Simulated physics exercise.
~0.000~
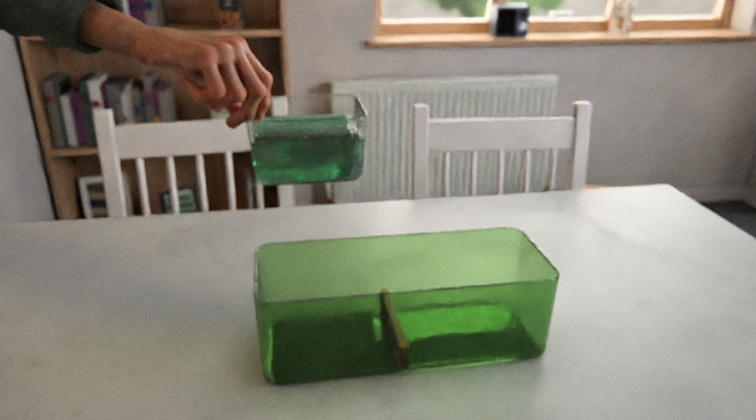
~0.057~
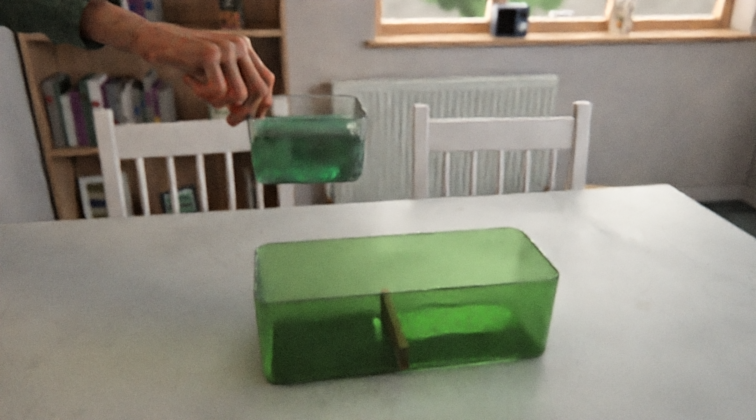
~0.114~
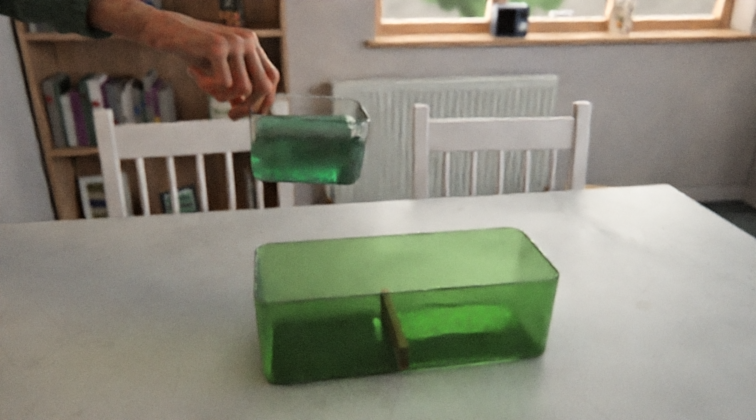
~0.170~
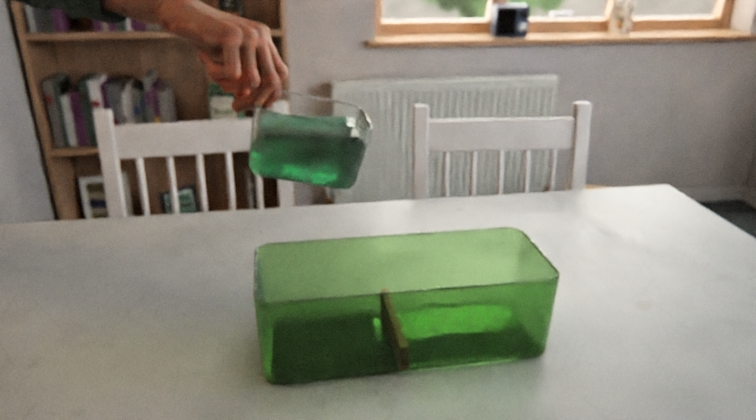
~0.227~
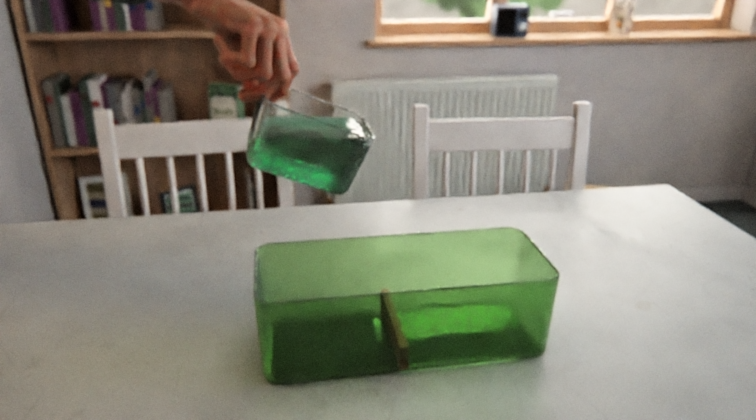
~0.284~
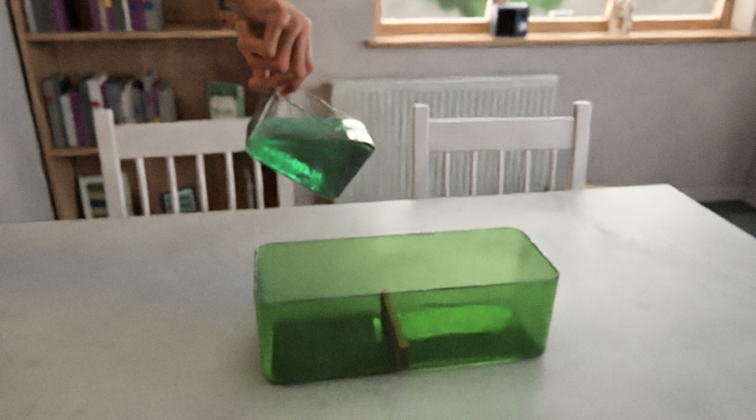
A hand tilts a clear container of green liquid rightward above a long green divided basin.
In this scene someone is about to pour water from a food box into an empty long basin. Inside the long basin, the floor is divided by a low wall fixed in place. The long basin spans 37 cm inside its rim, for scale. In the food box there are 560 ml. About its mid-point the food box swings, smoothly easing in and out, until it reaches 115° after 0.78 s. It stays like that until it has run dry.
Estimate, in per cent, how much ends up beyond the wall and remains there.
Roughly 68 % ends up beyond the wall.
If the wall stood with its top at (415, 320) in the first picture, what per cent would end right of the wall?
45 per cent.
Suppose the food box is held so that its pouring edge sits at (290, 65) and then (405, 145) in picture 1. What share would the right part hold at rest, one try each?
I'd say 10 percent on the first go, 90 percent on the next.
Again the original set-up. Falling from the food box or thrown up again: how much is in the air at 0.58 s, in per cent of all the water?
Roughly 48 percent.
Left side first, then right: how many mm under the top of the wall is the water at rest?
Noted: Left near 28 mm, right near 20 mm.
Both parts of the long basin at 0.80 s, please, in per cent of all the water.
Around 22 on the left and around 68 on the right.
After 0.58 s the tilt is 98° and 21 per cent is still to pour, 1 is left of the wall and 30 right of it.
After 0.80 s the tilt is 115° and 2 per cent is still to pour, 22 is left of the wall and 68 right of it.
After 1.03 s the tilt is 115° and 0 per cent is still to pour, 31 is left of the wall and 68 right of it.
After 1.28 s the tilt is 115° and 0 per cent is still to pour, 31 is left of the wall and 68 right of it.
In the end 31 per cent lies left of the wall, 68 right of it and 1 outside.
